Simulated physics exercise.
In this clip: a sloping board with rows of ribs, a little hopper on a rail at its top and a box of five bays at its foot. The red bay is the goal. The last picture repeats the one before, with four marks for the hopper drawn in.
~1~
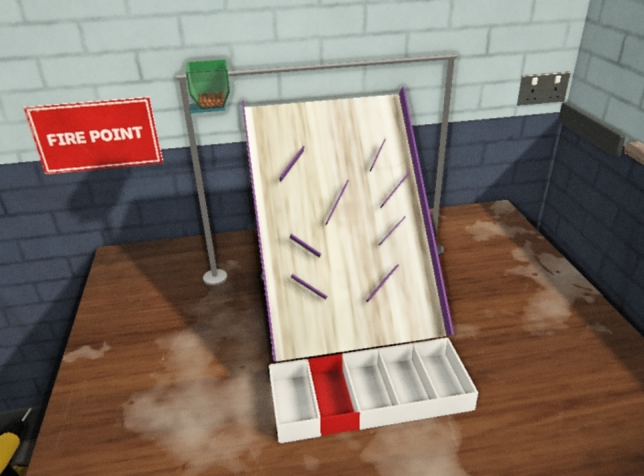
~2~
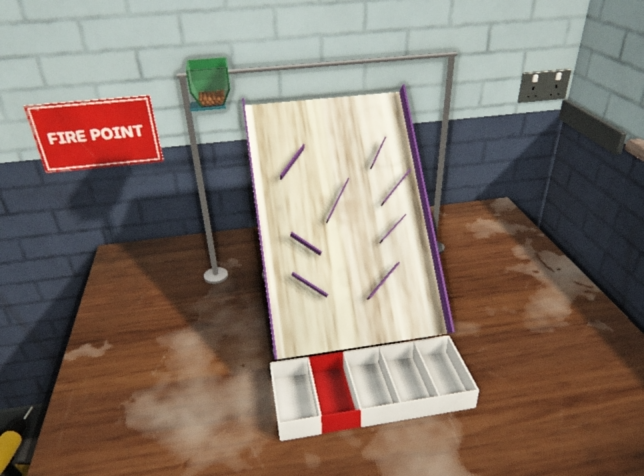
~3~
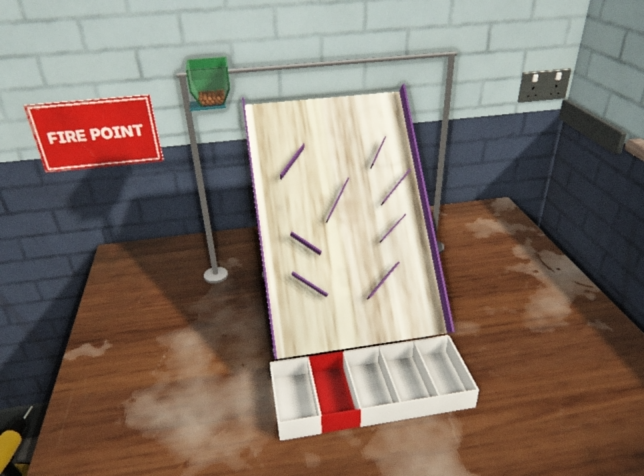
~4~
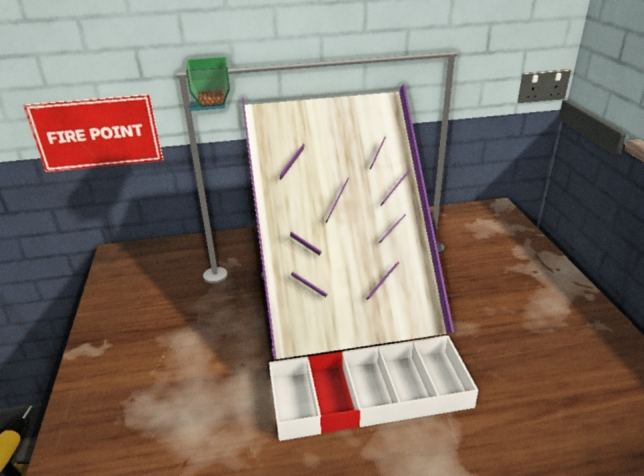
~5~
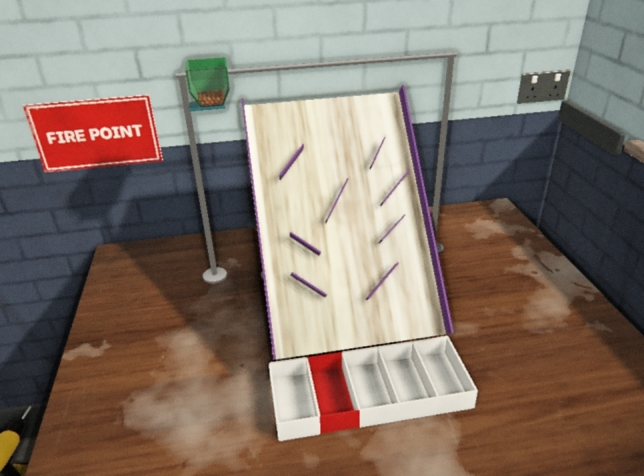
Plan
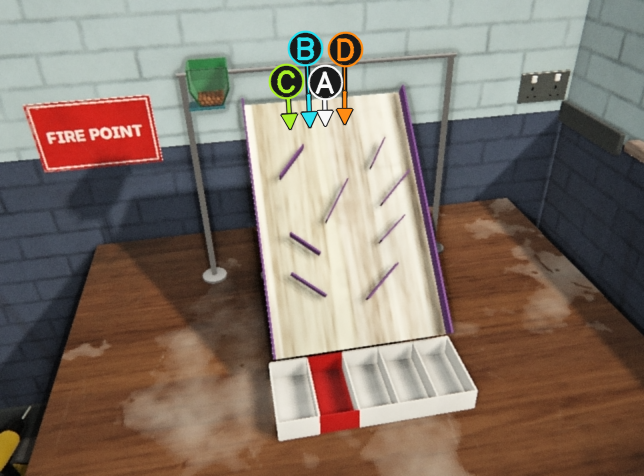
Nothing moved apart from the faintest shift of the view, as a small green hopper sat on a rail above a sloping board with purple ribs and five bays, the second from left red.
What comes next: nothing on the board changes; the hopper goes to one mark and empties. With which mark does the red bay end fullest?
Mark D does it best.
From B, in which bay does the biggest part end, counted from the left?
It is the third one.
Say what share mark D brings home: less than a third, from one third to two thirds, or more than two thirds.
Mark D gives from one third to two thirds.
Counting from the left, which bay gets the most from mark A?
It is the third one.
On the marked copy, mark A meets the board at (325, 120); mark B meets the board at (309, 121); mark C meets the board at (289, 123); mark D meets the board at (344, 118).
With A, a small part in the red bay, nearly all in other bays.
With B, a small part in the red bay, nearly all in other bays.
With C, a stray few in the red bay, nearly all in other bays, a stray few outside the box.
With D, about a third in the red bay, about two thirds in other bays.
